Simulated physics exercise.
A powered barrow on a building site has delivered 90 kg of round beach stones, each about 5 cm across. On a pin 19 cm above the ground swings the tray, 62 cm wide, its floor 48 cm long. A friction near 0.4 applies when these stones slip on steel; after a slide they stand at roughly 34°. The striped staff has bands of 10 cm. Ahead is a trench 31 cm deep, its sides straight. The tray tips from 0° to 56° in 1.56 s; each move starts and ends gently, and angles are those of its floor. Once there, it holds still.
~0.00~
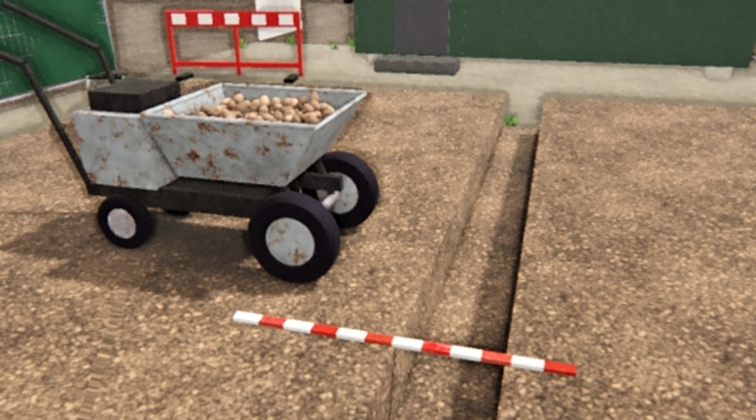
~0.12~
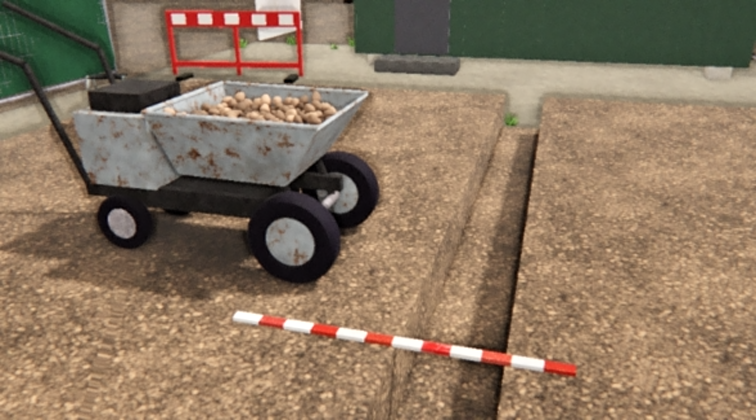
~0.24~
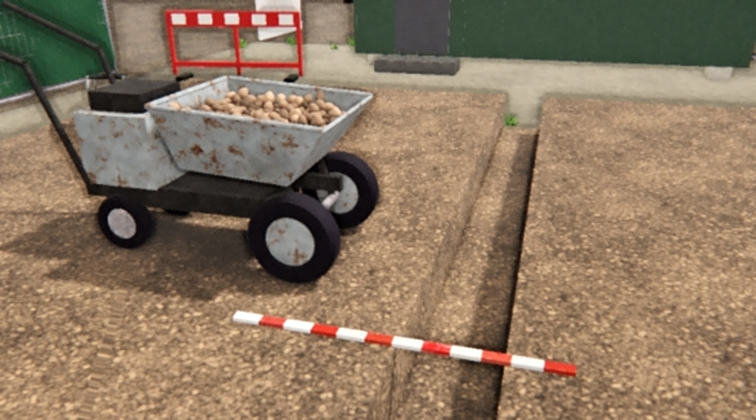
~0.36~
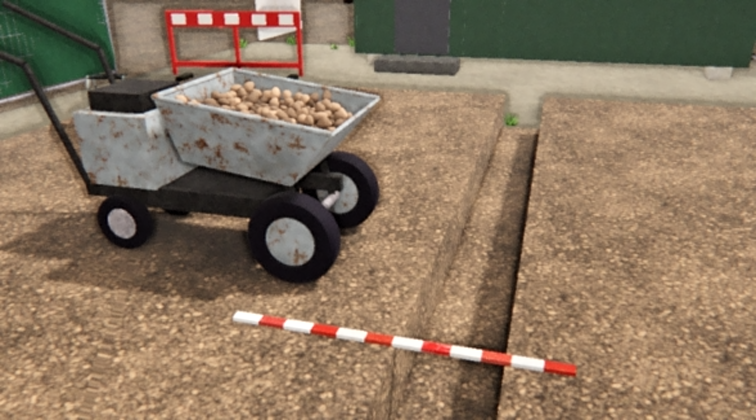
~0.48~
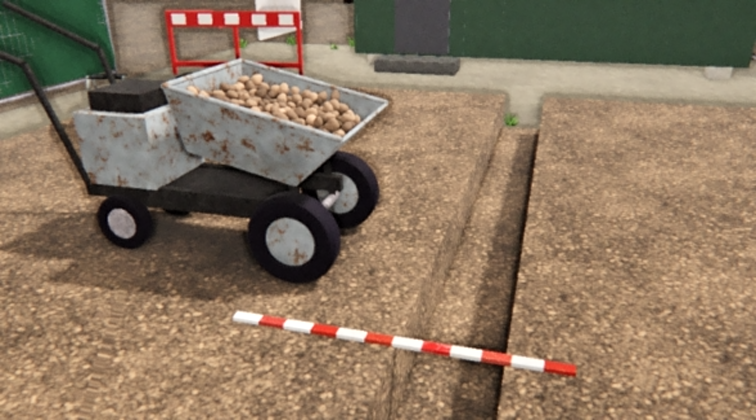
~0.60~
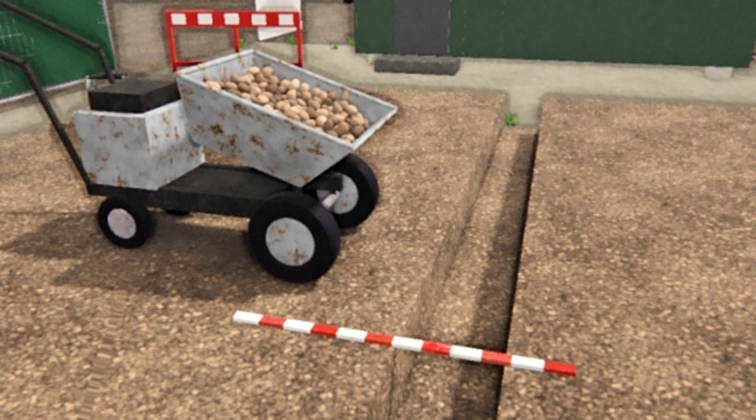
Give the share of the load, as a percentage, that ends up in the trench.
58 %.
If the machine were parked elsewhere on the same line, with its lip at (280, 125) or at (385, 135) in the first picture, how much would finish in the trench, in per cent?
That gives roughly 40 per cent and roughly 30 per cent.
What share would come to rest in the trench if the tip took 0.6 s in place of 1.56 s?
It would come to roughly 60 per cent.
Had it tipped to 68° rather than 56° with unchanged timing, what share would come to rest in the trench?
Then close to 100 per cent.
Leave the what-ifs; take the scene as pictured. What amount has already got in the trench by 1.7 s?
Close to 15 per cent has got there by then.
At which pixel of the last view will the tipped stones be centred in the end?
Resting centre: About (469, 326).
After 1.2 s the floor is at 47°; 100 % in the tray; the foremost stones are at (398, 169).
After 1.7 s the floor is at 56°; 82 % in the tray, 1 % short of the trench, 17 % in the trench; the foremost stones are at (488, 312).
After 2.0 s the floor is at 56°; 62 % in the tray, 1 % short of the trench, 38 % in the trench; the foremost stones are at (506, 342).
After 4.0 s the floor is at 56°; 42 % in the tray, 58 % in the trench; the foremost stones are at (507, 335).
